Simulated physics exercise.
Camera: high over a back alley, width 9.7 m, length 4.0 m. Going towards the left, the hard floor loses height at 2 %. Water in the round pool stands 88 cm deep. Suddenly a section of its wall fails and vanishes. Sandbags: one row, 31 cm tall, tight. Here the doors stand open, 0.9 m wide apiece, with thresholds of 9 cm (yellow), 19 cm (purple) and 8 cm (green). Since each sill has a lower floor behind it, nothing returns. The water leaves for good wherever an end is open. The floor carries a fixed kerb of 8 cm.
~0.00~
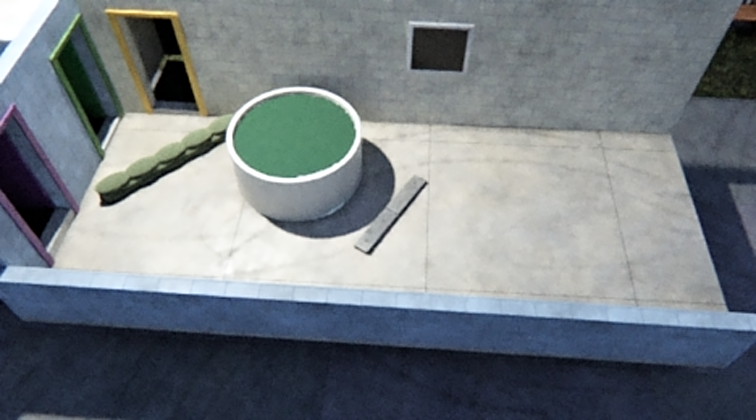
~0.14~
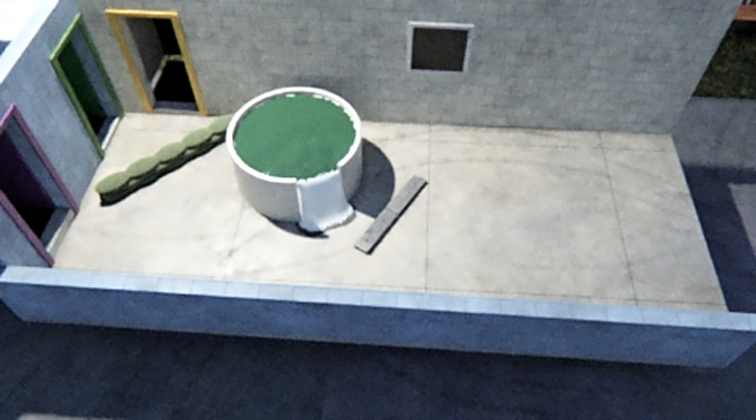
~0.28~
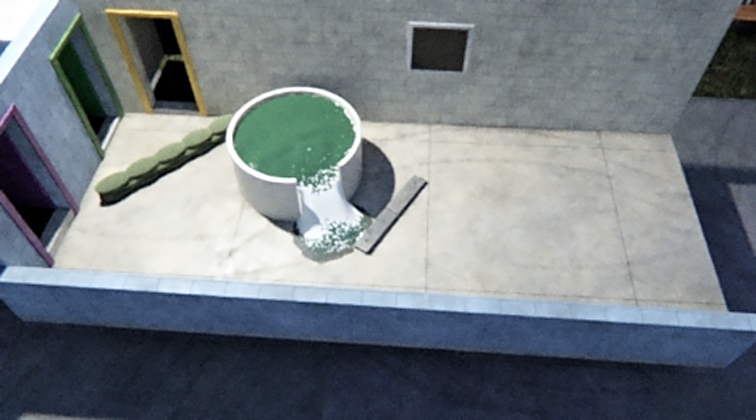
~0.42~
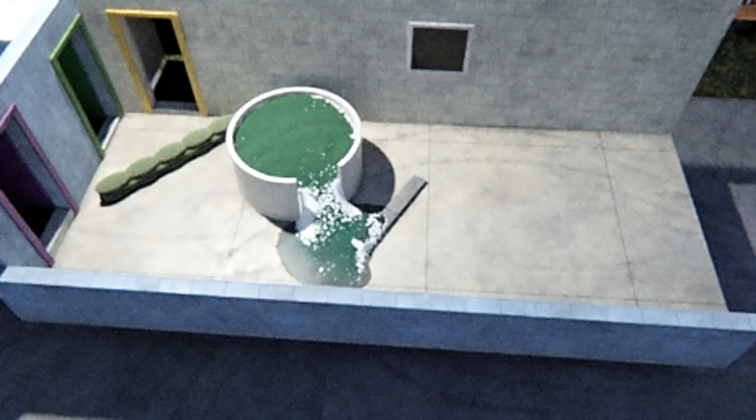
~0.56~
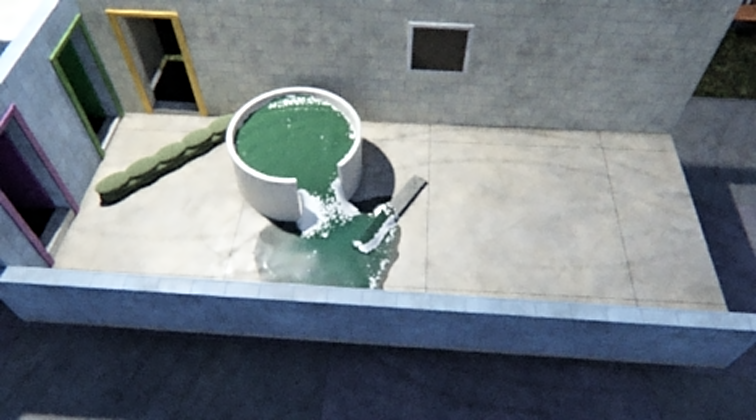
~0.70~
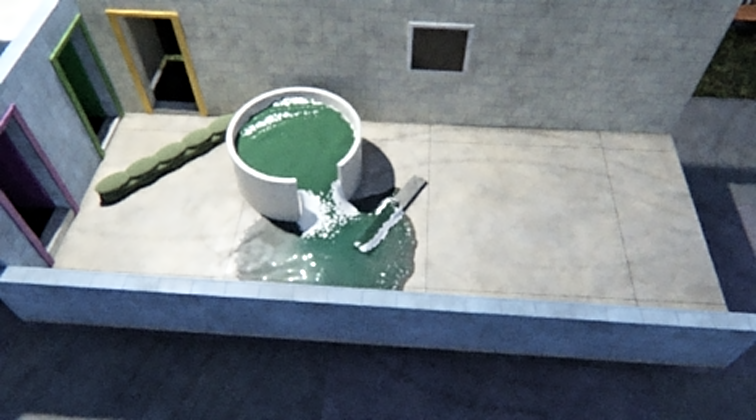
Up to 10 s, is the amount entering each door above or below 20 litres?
At the yellow door the inflow is inside the limit; at the purple door the inflow is inside the limit; at the green door the inflow is inside the limit.
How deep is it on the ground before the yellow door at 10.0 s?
I'd put it near 7.5 cm.
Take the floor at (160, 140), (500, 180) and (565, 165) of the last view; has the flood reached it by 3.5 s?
Going through the three points: Not yet touched, then not yet touched, then not yet touched.
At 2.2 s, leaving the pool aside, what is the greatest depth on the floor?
About 34 cm at most.
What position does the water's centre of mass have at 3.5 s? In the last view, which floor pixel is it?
Its balance point lies near (343, 222).
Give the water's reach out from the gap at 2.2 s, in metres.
About 5.8 m.
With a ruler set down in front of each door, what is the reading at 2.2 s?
In cm: Yellow 0, purple 0, green 0.
After 1.4 s water covers 25 % of the floor and is deepest (46 cm) near (333, 213); yellow door not reached, purple door not reached, green door not reached.
After 2.2 s water covers 40 % of the floor and is deepest (34 cm) near (333, 213); yellow door not reached, purple door not reached, green door not reached.
After 3.5 s water covers 60 % of the floor and is deepest (26 cm) near (345, 303); yellow door not reached, purple door 14 cm at the sill, 0 L in, green door not reached.
After 6.0 s water covers 85 % of the floor and is deepest (16 cm) near (365, 232); yellow door 5 cm at the sill, 0 L in, purple door 12 cm at the sill, 0 L in, green door 4 cm at the sill, 0 L in.
After 10.0 s water covers 95 % of the floor and is deepest (12 cm) near (37, 296); yellow door 8 cm at the sill, 0 L in, purple door 12 cm at the sill, 0 L in, green door 7 cm at the sill, 0 L in.
